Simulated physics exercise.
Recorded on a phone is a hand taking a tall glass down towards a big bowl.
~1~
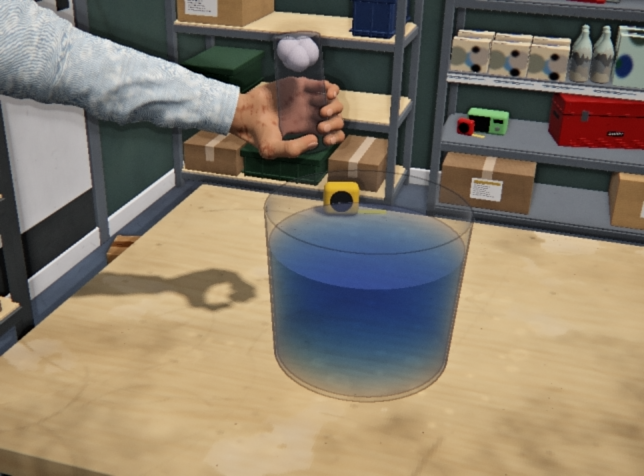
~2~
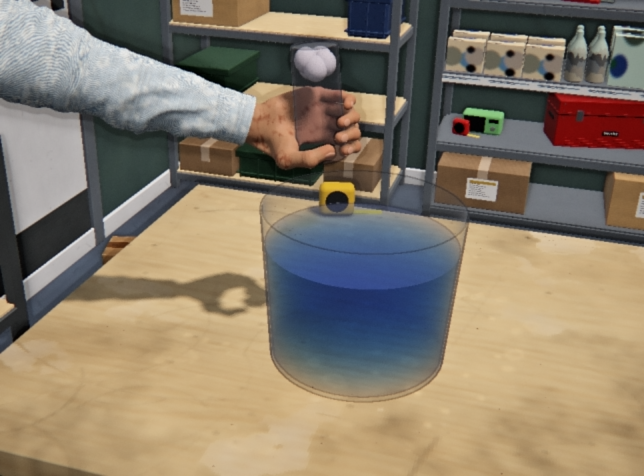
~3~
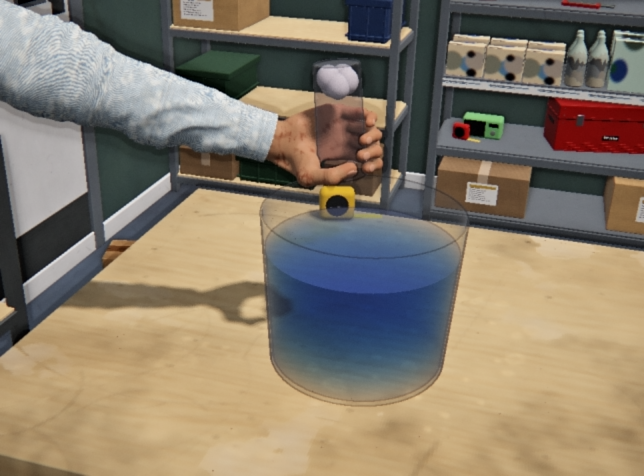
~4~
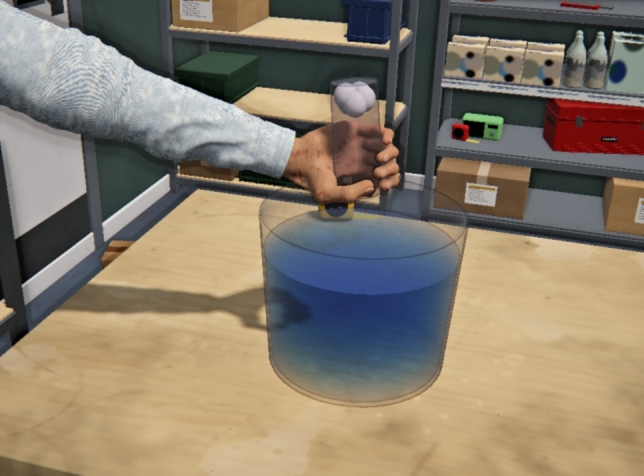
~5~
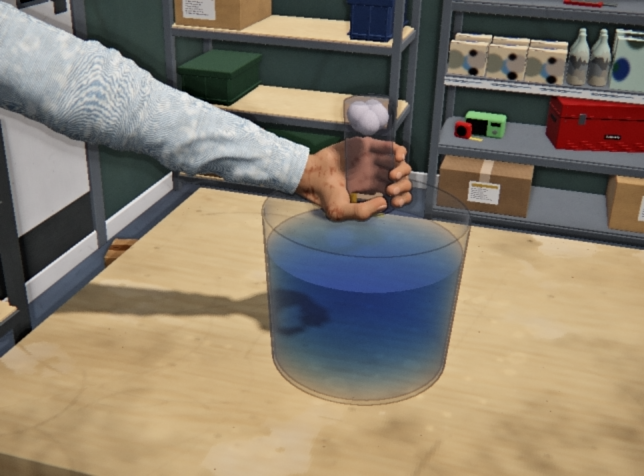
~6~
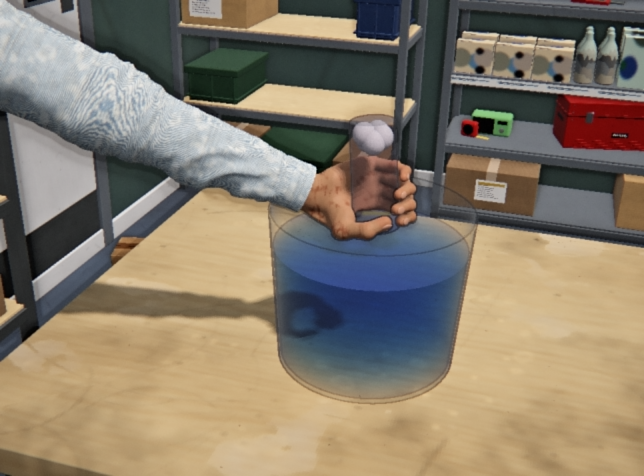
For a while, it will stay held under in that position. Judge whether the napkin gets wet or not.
It stays safe.
Shortly, the tall glass enters the dyed water.
Then, air is trapped inside and holds the level down.
At the finish, the tall glass is under, still full of air, and the napkin is dry.
